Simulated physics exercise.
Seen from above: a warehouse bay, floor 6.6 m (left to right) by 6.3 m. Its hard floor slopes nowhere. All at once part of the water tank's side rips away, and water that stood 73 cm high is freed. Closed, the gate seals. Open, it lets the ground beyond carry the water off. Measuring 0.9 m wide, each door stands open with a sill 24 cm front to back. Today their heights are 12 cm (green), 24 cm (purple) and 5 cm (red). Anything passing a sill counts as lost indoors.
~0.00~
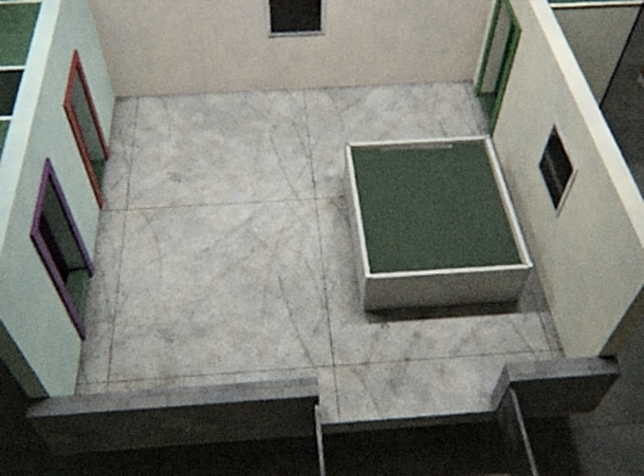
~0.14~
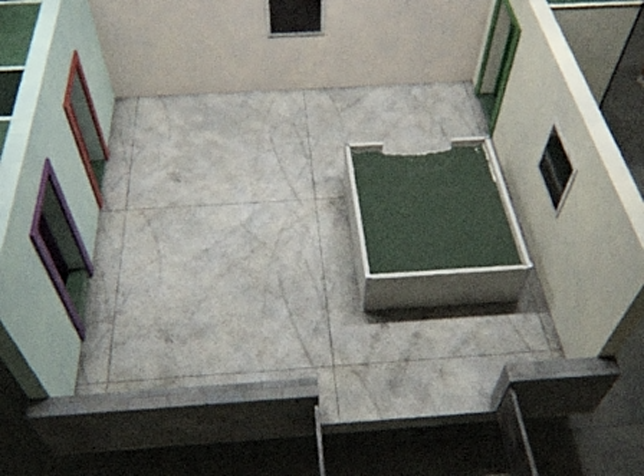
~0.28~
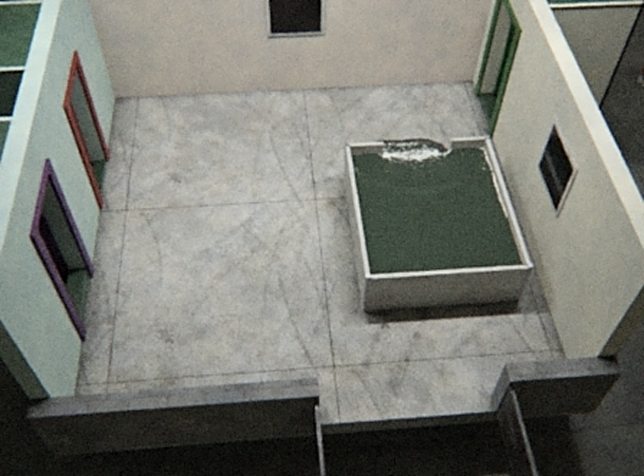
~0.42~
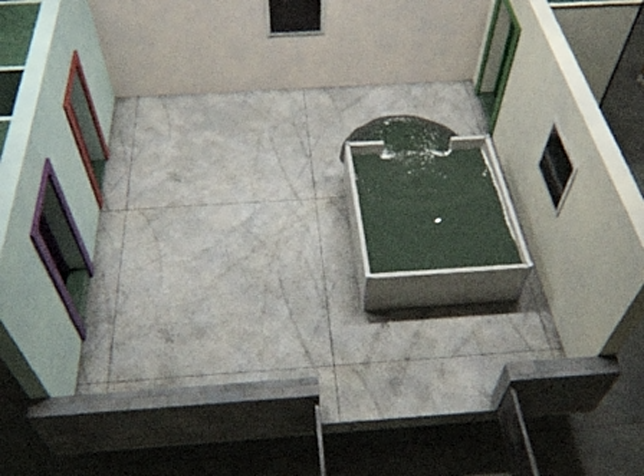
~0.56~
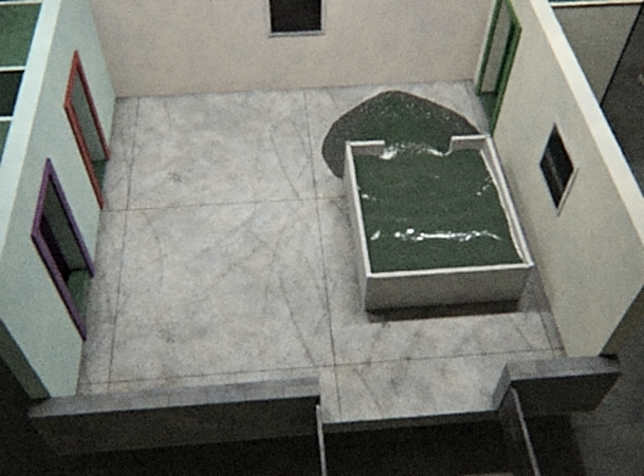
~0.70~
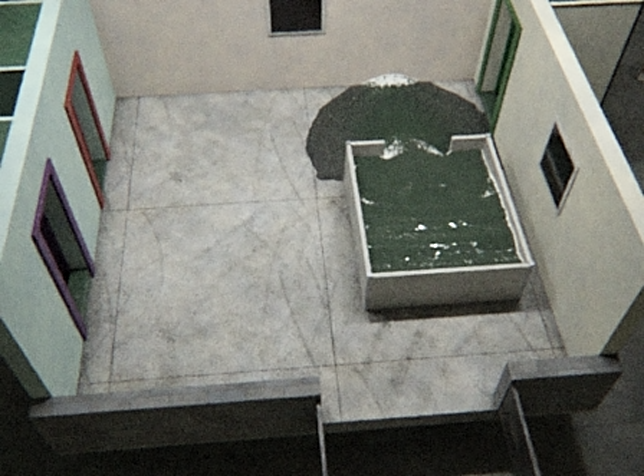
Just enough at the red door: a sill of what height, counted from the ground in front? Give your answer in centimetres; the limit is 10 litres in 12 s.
A sill of about 13.5 cm would do.
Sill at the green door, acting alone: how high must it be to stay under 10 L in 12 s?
At the green door it takes roughly 29 centimetres.
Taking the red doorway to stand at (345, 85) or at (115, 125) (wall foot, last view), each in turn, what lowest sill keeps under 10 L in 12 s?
First place around 32 cm, second around 21 cm.
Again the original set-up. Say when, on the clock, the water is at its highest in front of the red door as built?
Some 6.5 s, more or less.
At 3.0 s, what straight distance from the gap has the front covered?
About 5.4 m.
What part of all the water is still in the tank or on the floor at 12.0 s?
Around 84 in a hundred parts remain.
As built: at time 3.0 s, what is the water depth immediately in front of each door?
Lab note, cm: Green 26; purple 0; red 3.
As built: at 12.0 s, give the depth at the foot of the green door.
The depth there is around 8.0 cm.
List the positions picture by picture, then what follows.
The first frame shows still water, 73 cm deep, in the water tank at (432, 205); the red door at (88, 136) is dry.
In the second frame, water pours out on the far side and has run 0.4 m, to a hidden place; about 11 cm deep outside, 73 cm at the back.
In the third frame, water pours out on the far side and has run 0.8 m, to a hidden place; about 12 cm deep outside, 73 cm at the back.
In the fourth frame, the front is at (389, 119), 1.4 m from the gap on the far side; 2.2 m2 of floor is wet, 73 cm left at the back.
In the fifth frame, the gap is on the far side, the front 2.1 m out at (388, 94); the back of the water tank holds 73 cm.
In the sixth frame, the gap is on the far side, the front 2.3 m out at (360, 86); the back of the water tank holds 68 cm; 3.6 m in a straight line remain to the red door at (89, 136).
After 1.4 s water covers 20 % of the floor, deepest (51 cm) near (470, 85); it has not reached the red door.
After 3.0 s water covers 35 % of the floor, deepest (38 cm) near (470, 85); 3 cm at the red door, 0 litres in over its 5 cm sill.
After 12.0 s water covers 100 % of the floor, deepest (19 cm) near (566, 373); 8 cm at the red door, 157 litres in over its 5 cm sill.
At the red door as built, the water arrived by 3.0 s and peaked near 14 cm at 6.4 s.
With a sill of 10.5 cm, 38 litres would have come in within the 12 s; with 16.5 cm, 0 litres. So under 10 litres takes about 13.5 cm.
